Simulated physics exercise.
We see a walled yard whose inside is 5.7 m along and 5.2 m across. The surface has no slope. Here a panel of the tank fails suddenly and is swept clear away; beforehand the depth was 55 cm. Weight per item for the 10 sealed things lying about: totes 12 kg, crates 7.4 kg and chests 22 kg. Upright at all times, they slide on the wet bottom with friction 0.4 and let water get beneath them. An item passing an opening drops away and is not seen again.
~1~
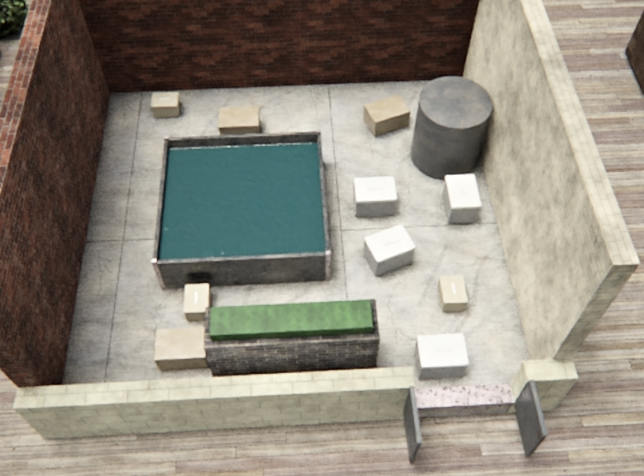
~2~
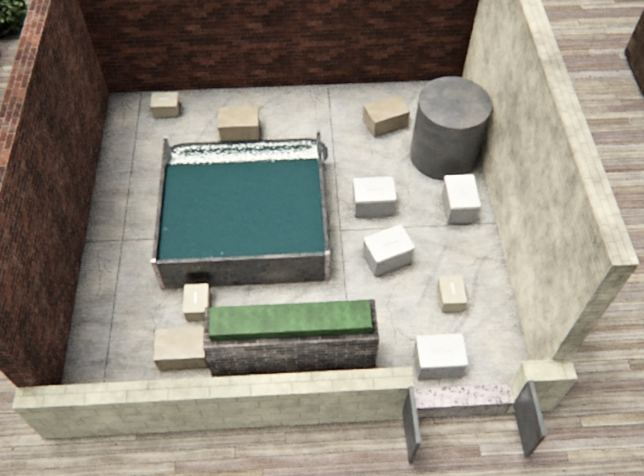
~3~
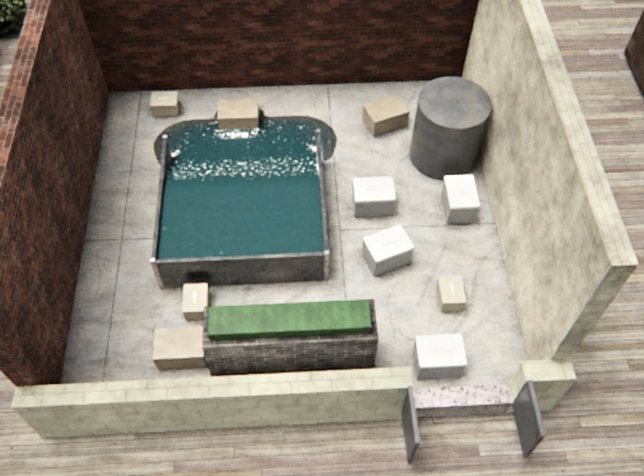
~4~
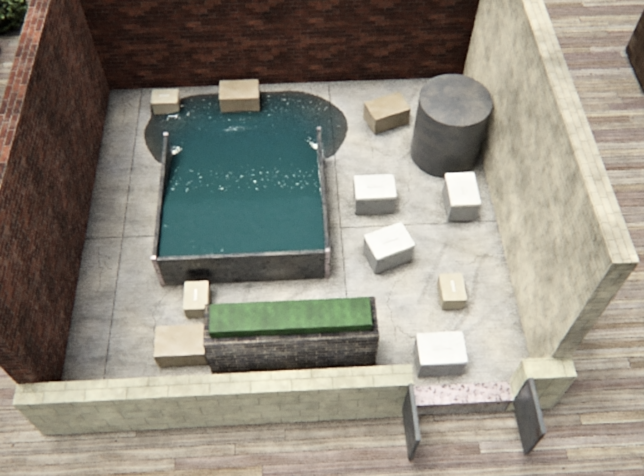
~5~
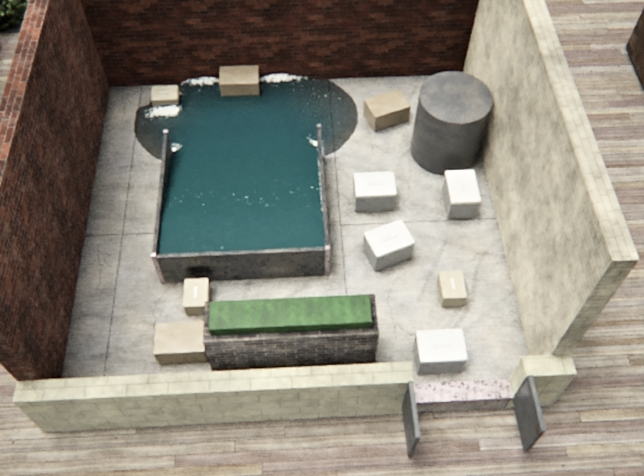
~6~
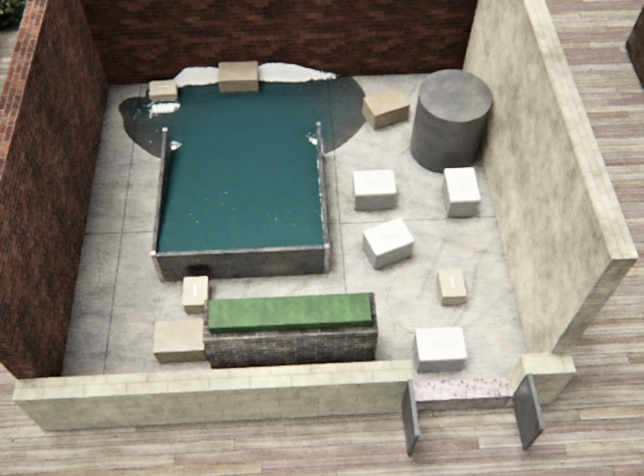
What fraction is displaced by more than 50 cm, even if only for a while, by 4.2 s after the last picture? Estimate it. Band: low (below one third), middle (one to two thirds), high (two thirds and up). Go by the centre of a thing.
Low.
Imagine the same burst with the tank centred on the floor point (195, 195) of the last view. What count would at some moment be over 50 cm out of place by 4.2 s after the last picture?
Then 3 of them would.
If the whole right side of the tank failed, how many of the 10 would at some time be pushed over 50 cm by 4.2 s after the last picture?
Count: 6.
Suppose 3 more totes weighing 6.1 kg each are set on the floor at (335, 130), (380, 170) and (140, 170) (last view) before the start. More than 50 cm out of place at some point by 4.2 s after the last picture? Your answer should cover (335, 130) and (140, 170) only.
In that order: More, past it.
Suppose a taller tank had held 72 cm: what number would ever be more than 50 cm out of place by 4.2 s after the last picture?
That would make 4 of them.
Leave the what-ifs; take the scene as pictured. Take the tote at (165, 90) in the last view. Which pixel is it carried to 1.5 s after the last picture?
Somewhere near (110, 97) in the last view.
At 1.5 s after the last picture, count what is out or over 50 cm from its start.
Tally: 2.
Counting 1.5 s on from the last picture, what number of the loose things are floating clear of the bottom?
At that time, 2.
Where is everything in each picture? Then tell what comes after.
The first frame shows a crate at (238, 117) rests on the ground; a tote at (165, 99) rests on the ground; 4.3 m2 under water; 0 of 10 have shifted.
The second frame shows a crate at (238, 117) rests on the ground; a tote at (164, 99) rests on the ground; water covers 5.4 m2; 0 of 10 have shifted.
The third frame shows a crate at (238, 108) rests on the ground, 15 cm from its start; a tote at (164, 99) rests on the ground; 6.4 m2 under water; 1 of 10 have shifted.
The fourth frame shows a crate at (239, 89) rests on the ground, 49 cm from its start; a tote at (165, 96) rests on the ground; water covers 8.0 m2; 1 of 10 have shifted.
The fifth frame shows a crate at (239, 75) rests on the ground, 75 cm from its start; a tote at (164, 93), on the bottom; water covers 9.2 m2; 1 of 10 have shifted.
The sixth frame shows a crate at (238, 71) floats, 75 cm from its start; a tote at (163, 88) rests on the ground, 9 cm from its start; water covers 9.7 m2; 2 of 10 have shifted.
Then, 0.4 s after the last picture 1 of 10 are over 50 cm from their spots; 1 afloat.
Then, 1.5 s after the last picture 2 of 10 are over 50 cm from their spots; 2 afloat.
Then, 2.8 s after the last picture 3 of 10 are over 50 cm from their spots; 1 afloat.
Then, 4.2 s after the last picture 3 of 10 are over 50 cm from their spots, and 3 have been at some point; 4 afloat.
